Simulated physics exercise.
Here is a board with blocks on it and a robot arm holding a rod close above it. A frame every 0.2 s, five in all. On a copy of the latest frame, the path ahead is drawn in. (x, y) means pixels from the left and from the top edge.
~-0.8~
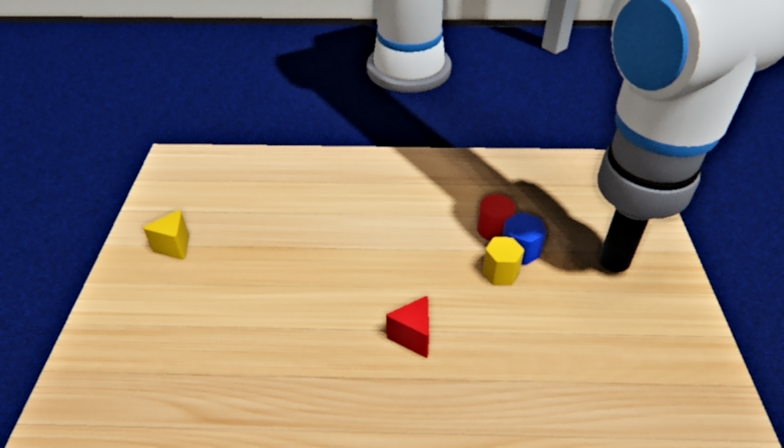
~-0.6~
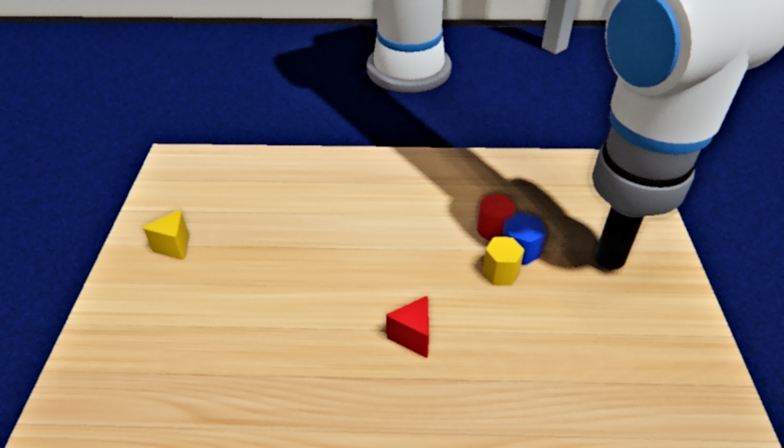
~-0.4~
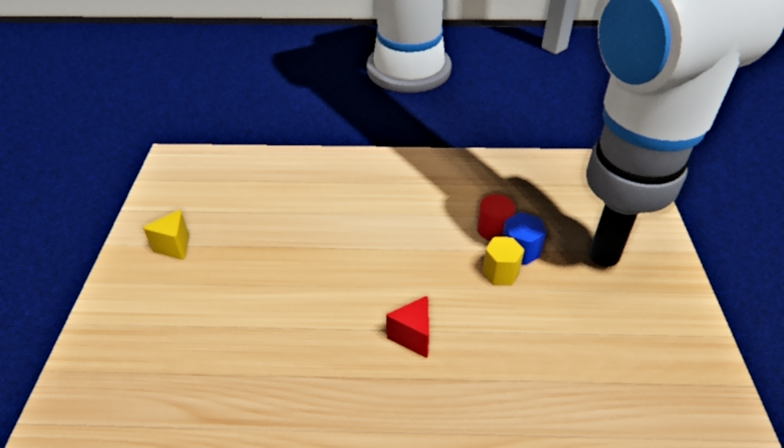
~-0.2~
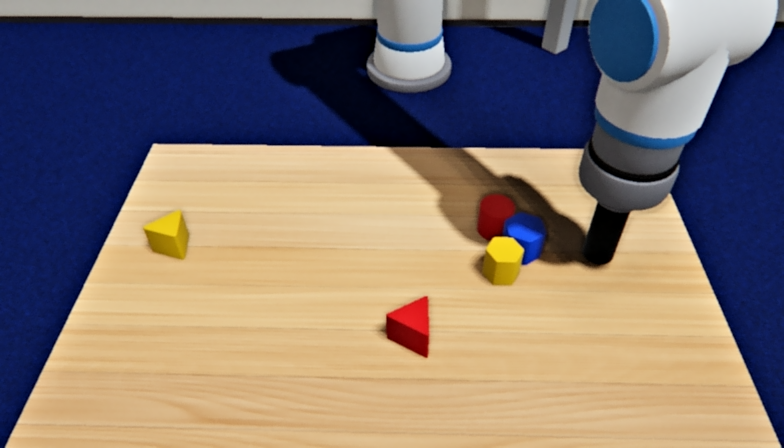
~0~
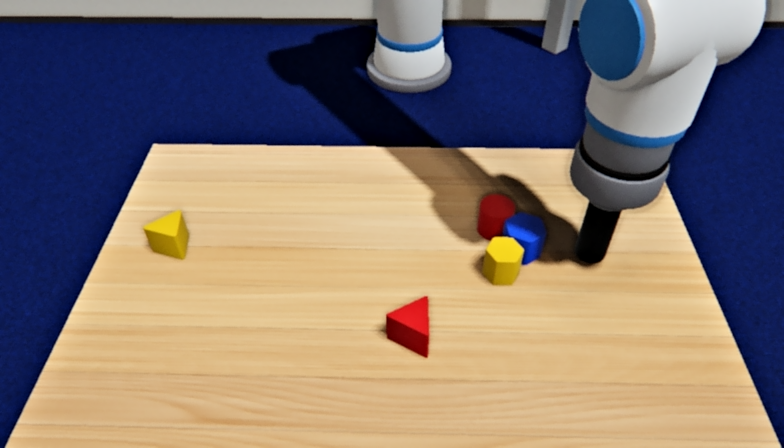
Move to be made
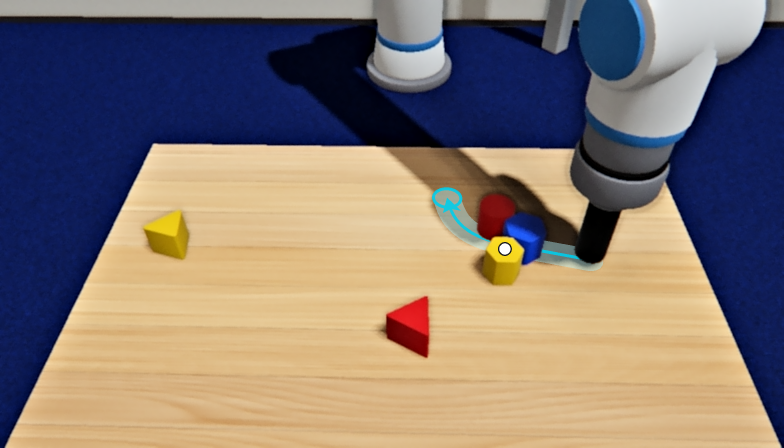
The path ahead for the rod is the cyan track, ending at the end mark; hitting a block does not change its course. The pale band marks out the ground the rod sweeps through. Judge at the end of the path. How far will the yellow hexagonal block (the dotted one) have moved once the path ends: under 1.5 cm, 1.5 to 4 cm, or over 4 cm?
It ends under 1.5 cm away.
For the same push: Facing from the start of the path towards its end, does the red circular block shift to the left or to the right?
Slides right.
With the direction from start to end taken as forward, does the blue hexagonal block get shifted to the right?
No.
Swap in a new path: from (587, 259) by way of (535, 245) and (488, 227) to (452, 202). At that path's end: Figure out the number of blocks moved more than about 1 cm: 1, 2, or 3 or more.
Most likely two.
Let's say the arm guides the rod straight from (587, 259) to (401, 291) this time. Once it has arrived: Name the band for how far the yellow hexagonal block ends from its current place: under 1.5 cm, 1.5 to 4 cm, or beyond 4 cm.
That one ends up more than 4 cm from where it is now.
The drawn path runs from (587, 259) over (527, 248) and (472, 233) to (447, 198); the dot is on the yellow hexagonal block.
The first path, step by step. One third of the way, rod at (527, 241); red circular block at (482, 198); yellow hexagonal block at (498, 251), turned 35° anticlockwise; blue hexagonal block at (496, 224).
Two thirds of the way, rod at (472, 226); red circular block at (465, 187); yellow hexagonal block at (497, 252), turned 40° anticlockwise; blue hexagonal block at (447, 222), turned 30° anticlockwise.
At the end, rod at (448, 191); red circular block at (453, 155); yellow hexagonal block at (497, 252), turned 40° anticlockwise; blue hexagonal block at (446, 222), turned 35° anticlockwise.
